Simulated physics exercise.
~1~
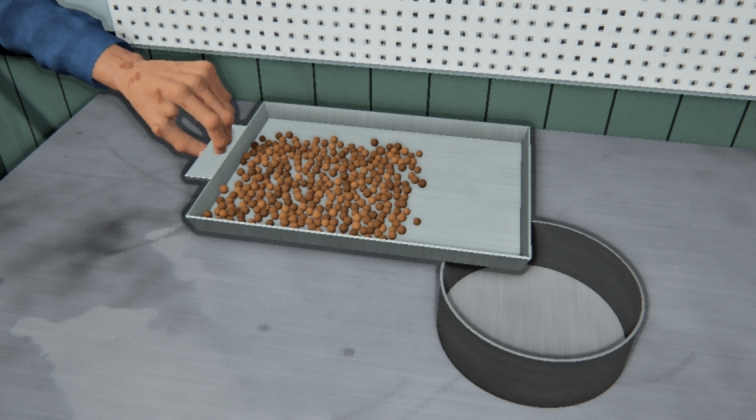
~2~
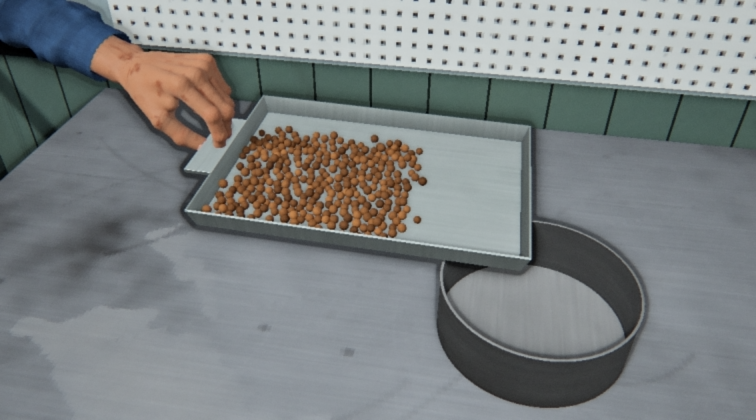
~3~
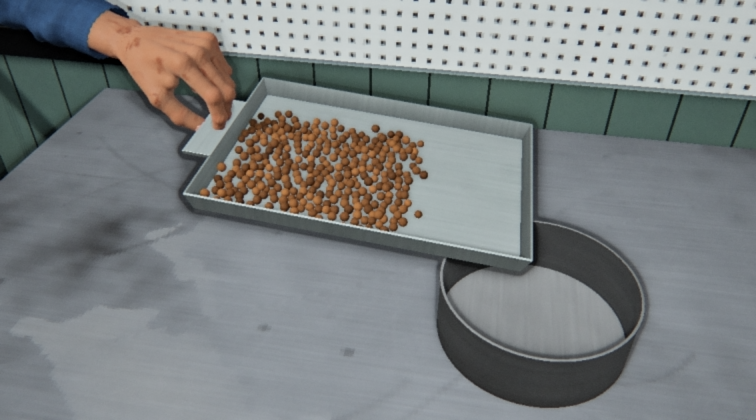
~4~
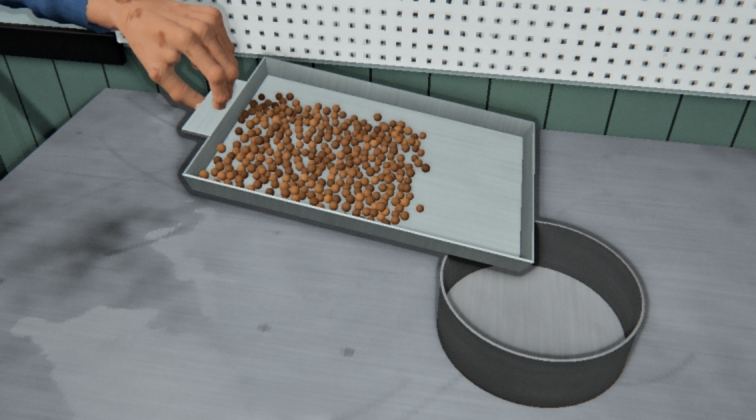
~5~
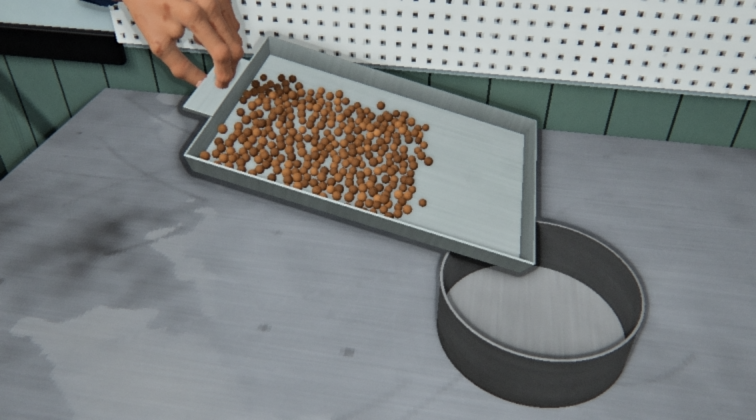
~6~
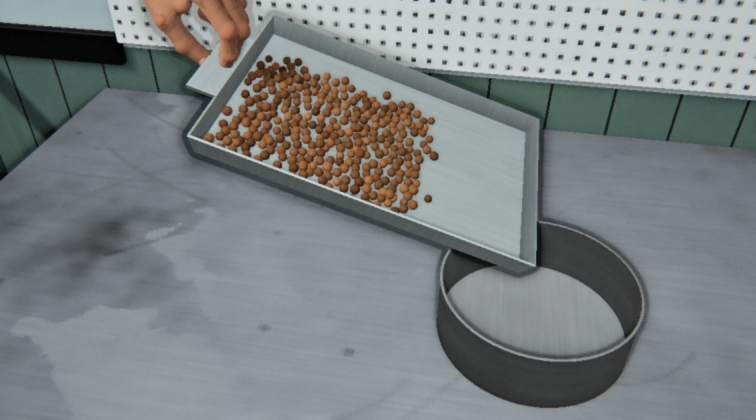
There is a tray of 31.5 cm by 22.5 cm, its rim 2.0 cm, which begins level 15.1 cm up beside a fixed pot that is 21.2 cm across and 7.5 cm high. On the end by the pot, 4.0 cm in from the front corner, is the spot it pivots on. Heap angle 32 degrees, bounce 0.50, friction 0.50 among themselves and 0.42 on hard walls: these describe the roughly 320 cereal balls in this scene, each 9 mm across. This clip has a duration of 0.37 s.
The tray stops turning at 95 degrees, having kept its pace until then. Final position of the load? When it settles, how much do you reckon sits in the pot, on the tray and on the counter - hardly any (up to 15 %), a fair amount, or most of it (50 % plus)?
I reckon pot: Most of it; tray: Hardly any; counter: Hardly any.
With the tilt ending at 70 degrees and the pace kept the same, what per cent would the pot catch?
It would land at about 25 percent.
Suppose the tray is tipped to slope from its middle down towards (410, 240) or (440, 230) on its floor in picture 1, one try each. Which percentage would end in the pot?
That would be close to 40 per cent and then close to 70 per cent.
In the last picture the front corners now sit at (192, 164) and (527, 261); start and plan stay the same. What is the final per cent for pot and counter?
You'd end with pot at 75 and counter at 25.
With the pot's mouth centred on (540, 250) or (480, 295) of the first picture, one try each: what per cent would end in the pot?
About 55 percent the first time and about 65 percent the second.
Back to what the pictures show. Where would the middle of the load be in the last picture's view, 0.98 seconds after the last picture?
(538, 217) or thereabouts.
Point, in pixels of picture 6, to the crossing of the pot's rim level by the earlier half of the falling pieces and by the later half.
First near (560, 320), then at (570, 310).
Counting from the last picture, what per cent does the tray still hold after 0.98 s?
Around 75 percent.
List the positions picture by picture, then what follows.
Tray tilt 0 degrees, front corners at (194, 213) and (523, 253); middle of the pieces at (320, 184); pot at (540, 282), in the first frame.
Tray tilt 1 degrees, front corners at (194, 207) and (524, 254); middle of the pieces at (320, 180), in the second frame.
Tray tilt 5 degrees, front corners at (192, 191) and (525, 255), lowest corner right front; middle of the pieces at (321, 168), in the third frame.
Tray tilt 10 degrees, front corners at (192, 172) and (527, 256), lowest corner right front; middle of the pieces at (322, 155), in the fourth frame.
Tray tilt 14 degrees, front corners at (194, 153) and (528, 257), lowest corner right front; middle of the pieces at (325, 142), in the fifth frame.
Tray tilt 19 degrees, front corners at (197, 134) and (529, 259), lowest corner right front; middle of the pieces at (330, 130); pot at (540, 282), in the sixth frame.
Then, 0.59 s after the last picture, tilt 55 degrees; the tray holds 90 %, the pot 0 %.
Then, 0.98 s after the last picture, tilt 79 degrees; the tray holds 75 %, the pot 25 %.
Then, 1.46 s after the last picture, tilt 95 degrees; the tray holds 10 %, the pot 75 %.
In the end, pot 95 %, tray 0 %, counter 5 %.
